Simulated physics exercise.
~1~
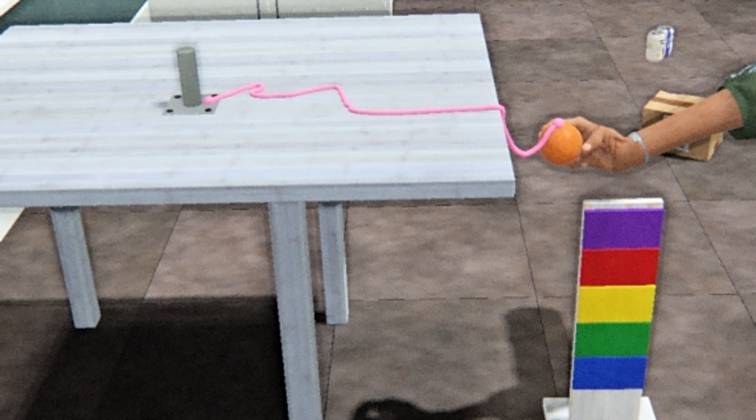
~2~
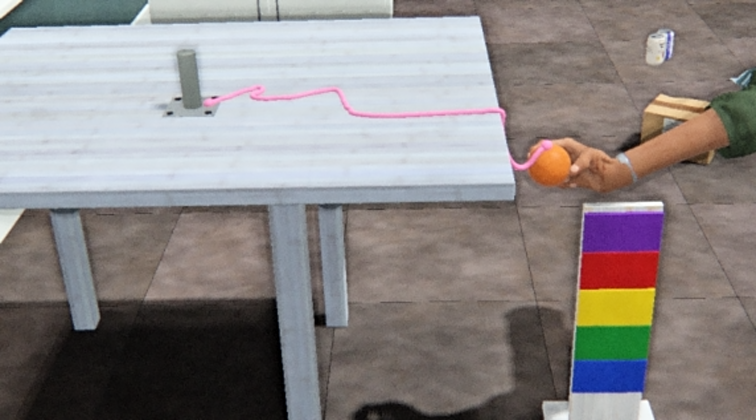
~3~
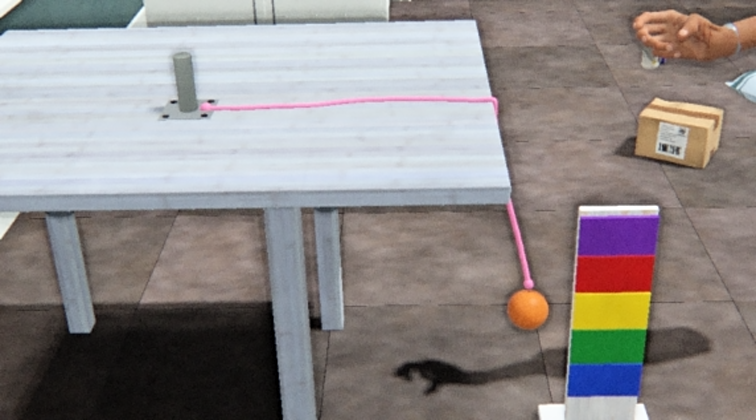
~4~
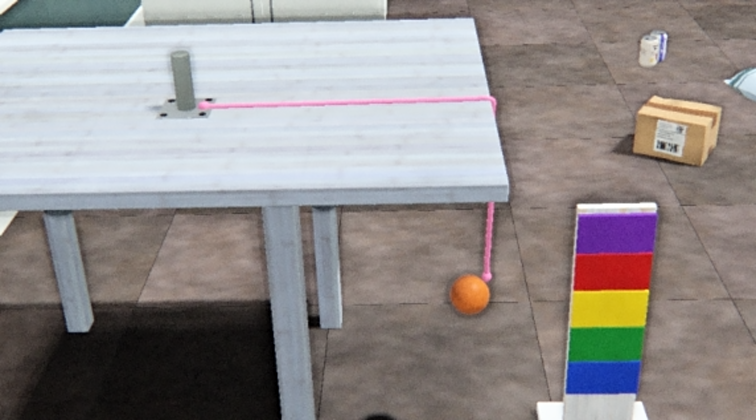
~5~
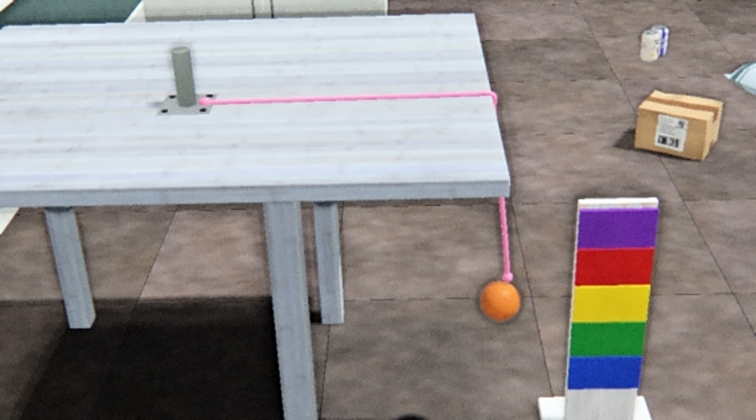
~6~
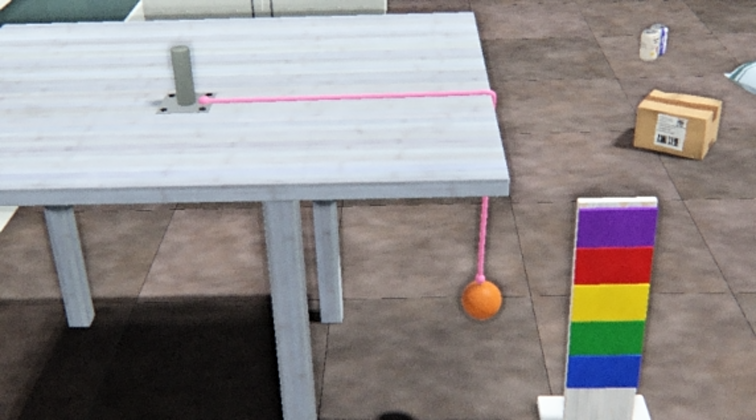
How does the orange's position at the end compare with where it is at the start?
At the start the orange is held in a hand near the height of the tabletop, just beyond its right edge. By the end it hangs from the cord lower down and further left, below the table edge and level with the yellow band.
